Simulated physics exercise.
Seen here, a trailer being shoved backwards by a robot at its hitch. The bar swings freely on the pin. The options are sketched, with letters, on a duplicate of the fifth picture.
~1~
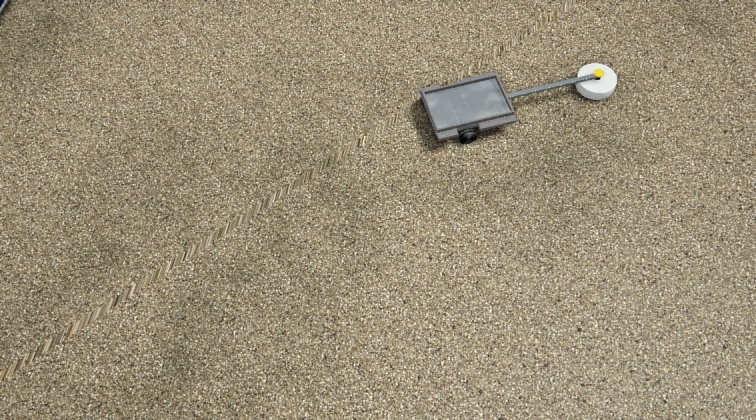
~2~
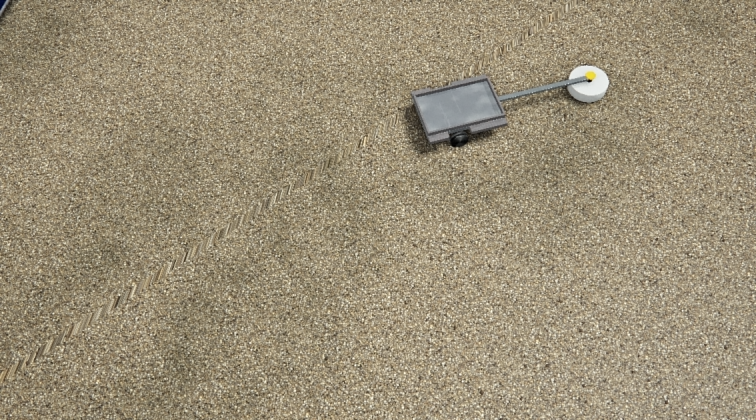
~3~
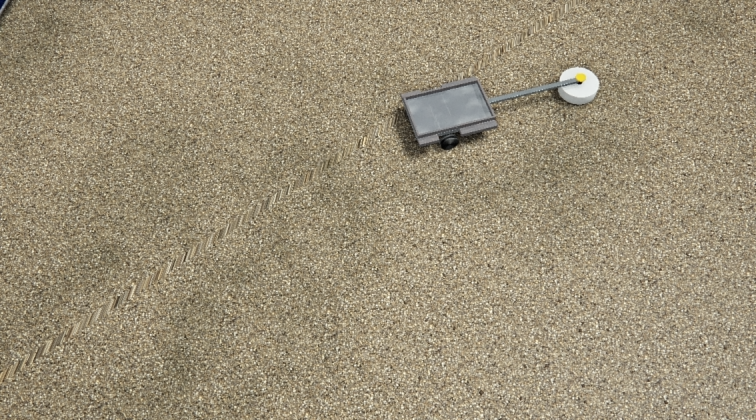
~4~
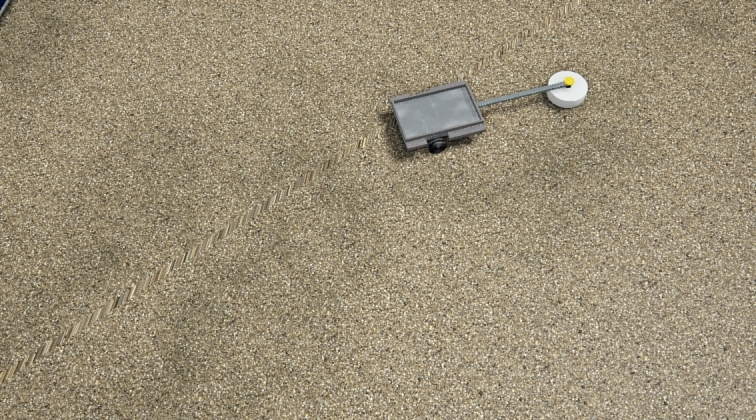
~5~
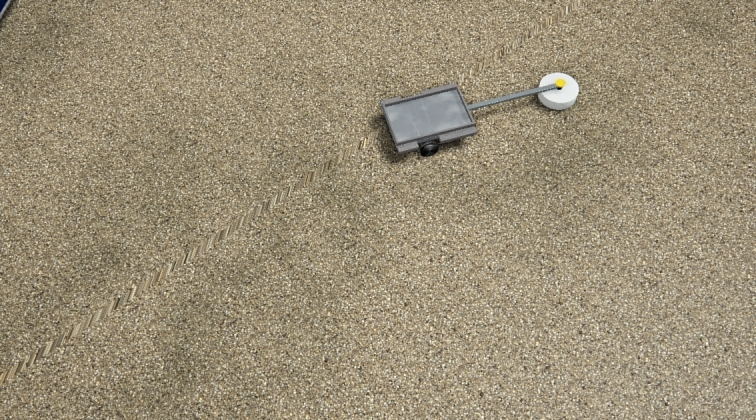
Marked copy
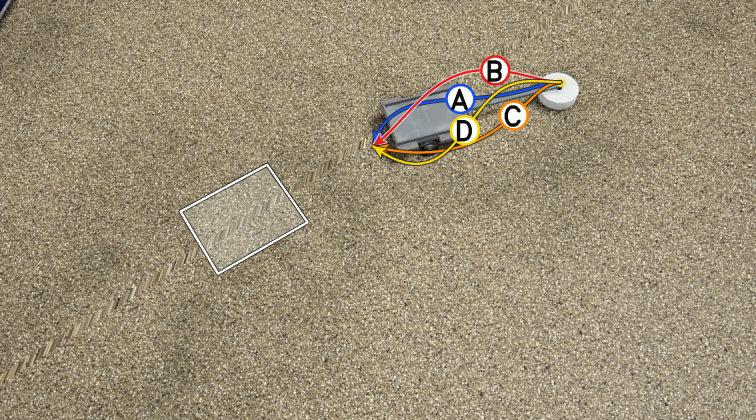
A grey, flat-topped cart and a round white robot with a yellow spot on top, joined by a thin grey bar, sit right of centre in the upper part of a speckled brown, gravel-like floor seen from above. The robot, on the right, pushes the cart slowly a short way left and slightly downward. A faint chevron-patterned track marks the floor at left, and the camera stays still.
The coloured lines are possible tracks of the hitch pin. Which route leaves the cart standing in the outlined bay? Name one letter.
Line B does it.
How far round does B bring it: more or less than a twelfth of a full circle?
Less.
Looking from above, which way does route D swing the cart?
It turns clockwise.
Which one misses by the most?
C is the worst.
On the copy, A from (561, 82) via (460, 99) to (374, 144); B from (561, 82) via (447, 80) to (373, 146); C from (561, 82) via (486, 136) to (376, 147); D from (561, 82) via (469, 125) to (373, 146); the bay at (244, 217).
On B. First, robot (480, 77), cart (369, 138).
Then, robot (418, 109), cart (306, 180).
Finally, robot (374, 153), cart (245, 219); the cart stands in the bay.
By contrast, A leaves the cart at (229, 181), out of the bay; C leaves the cart at (239, 115), out of the bay; D leaves the cart at (229, 144), out of the bay.
